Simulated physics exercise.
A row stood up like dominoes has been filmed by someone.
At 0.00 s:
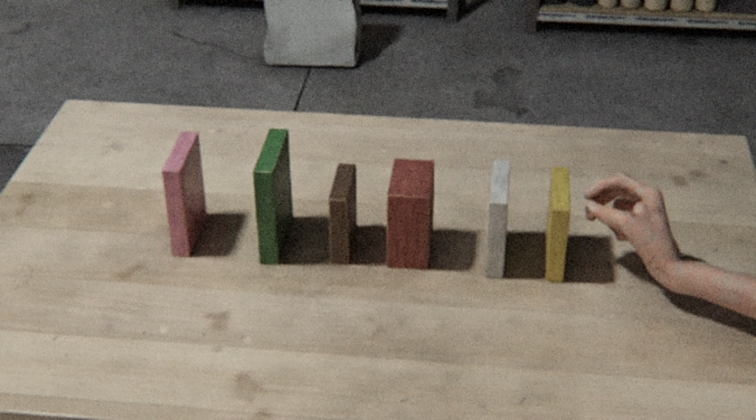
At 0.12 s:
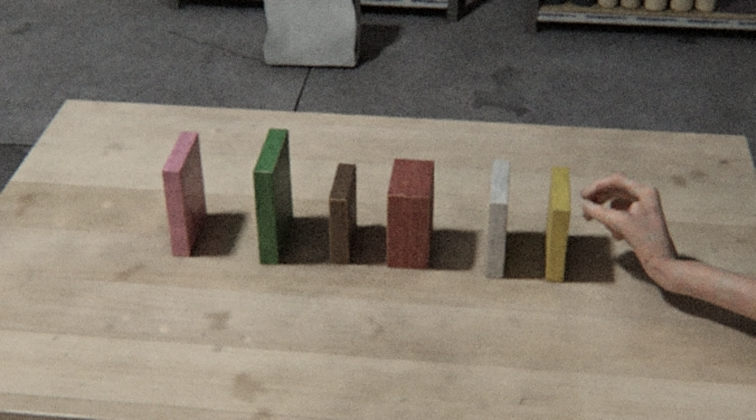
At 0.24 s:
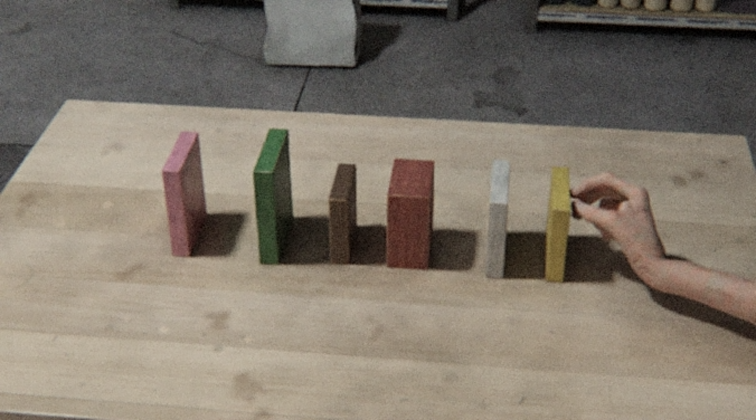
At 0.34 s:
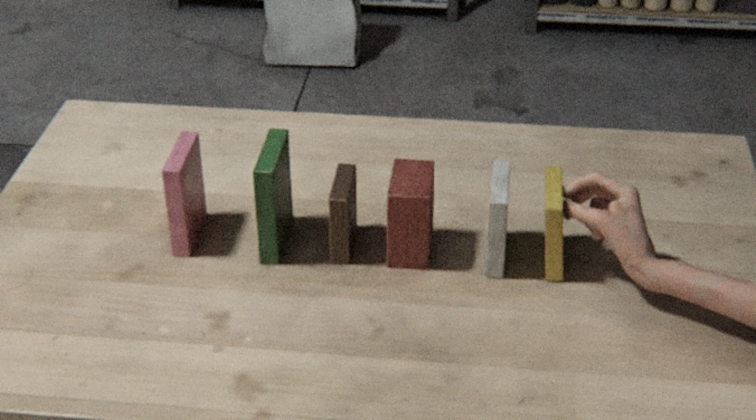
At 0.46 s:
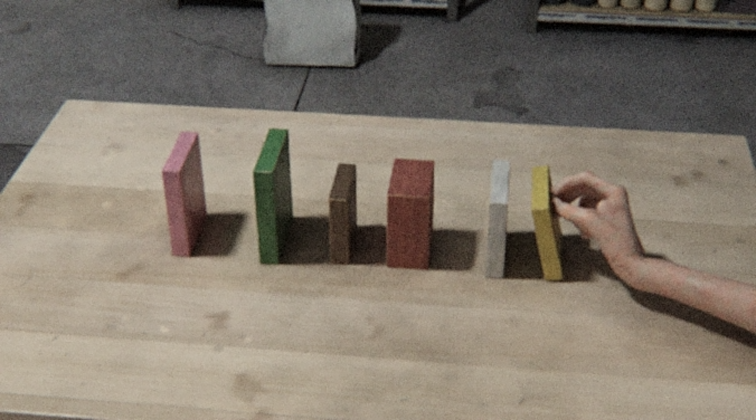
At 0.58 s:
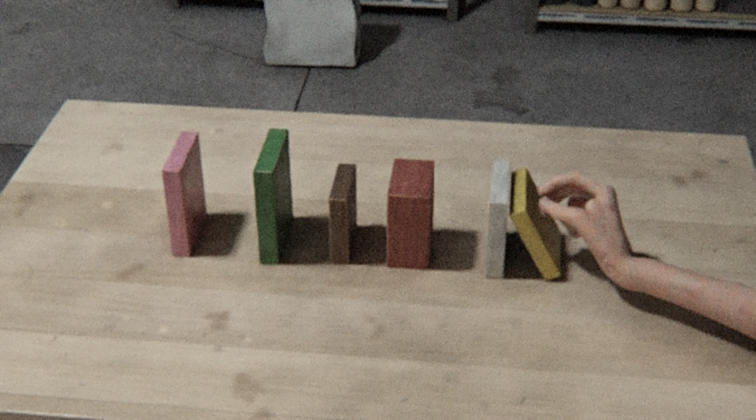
On a wooden table, pink, green, brown, red, white and yellow pieces stand upright in a spaced row as a hand moves in from the right, touches the yellow board and tilts it leftward toward the white one.
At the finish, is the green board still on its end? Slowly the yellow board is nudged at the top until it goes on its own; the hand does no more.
Yes.
Around 0.78 s, yellow board 51° over; white board rocked 28° from its first pose.
Around 1.68 s, yellow board 64° over; white board rocked 48° from its first pose; red block rocked 13° from its first pose.
Around 3.18 s, yellow board 67° over; white board rocked 54° from its first pose; red block rocked 27° from its first pose.
Finally (3.7 s), down or leaning hard on the table, white board and red block; left askew, brown block; green board still in place. Final places as the last picture's camera would see them, green board near (274, 196).
